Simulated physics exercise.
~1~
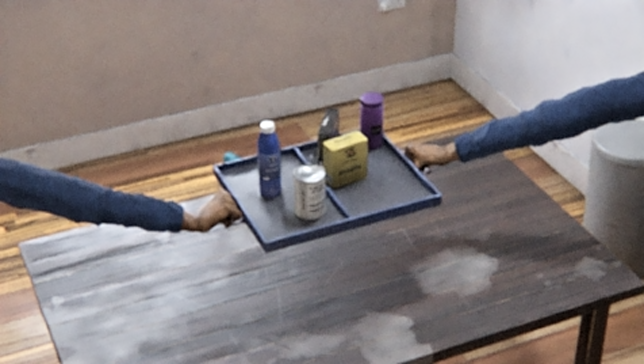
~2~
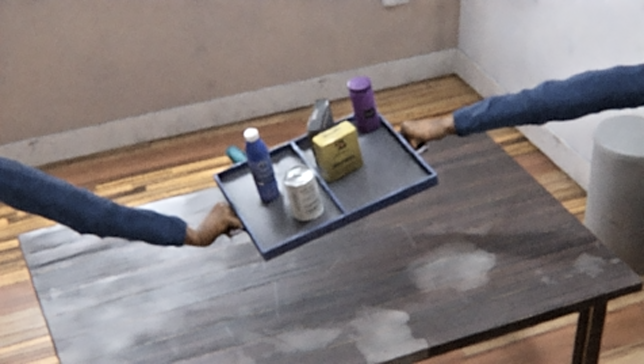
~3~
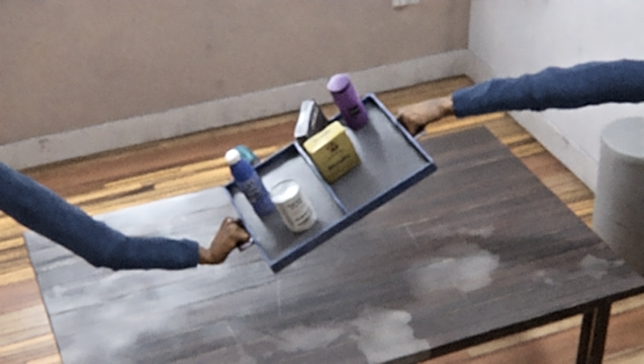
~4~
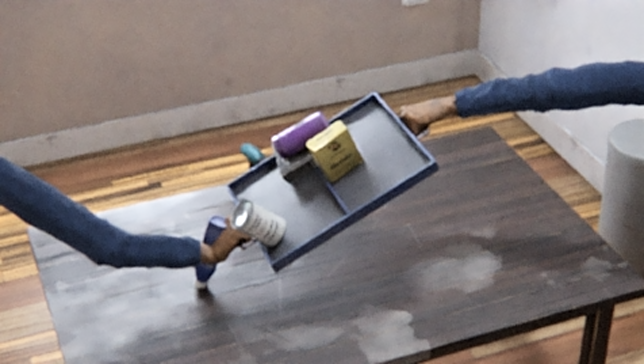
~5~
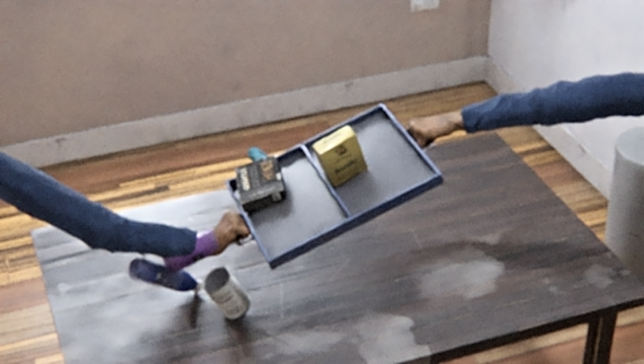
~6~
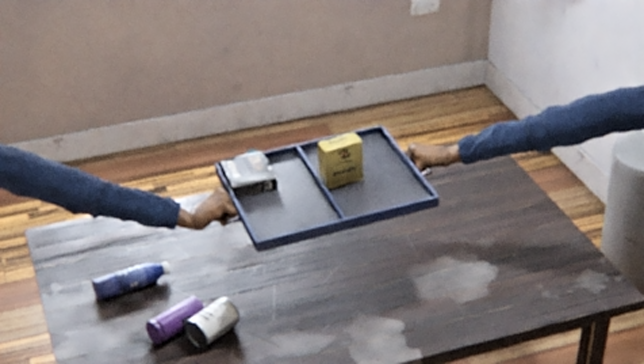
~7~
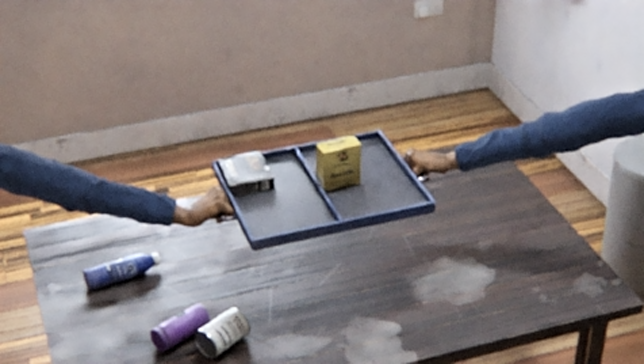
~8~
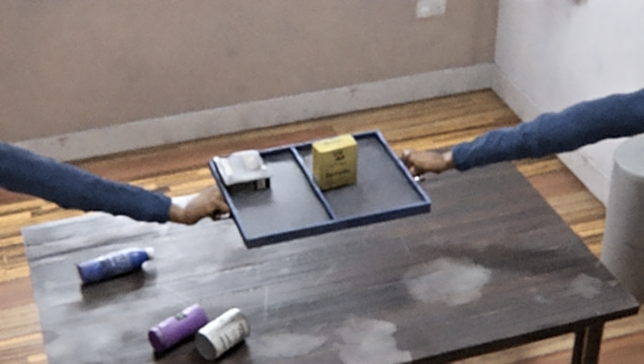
The clip opens on two hands holding a blue-rimmed tray level above a dark table, carrying a blue bottle, a white tin, a purple jar, a yellow packet and a black packet. The hands tip the tray down to the left, and the items lean and start to shift. The blue bottle goes over the left edge first, while the purple jar and black packet topple. The jar and the tin then drop onto the table as the tray begins to level. It ends level, the yellow packet upright, the black packet on its side, and the three fallen items lying on the table.
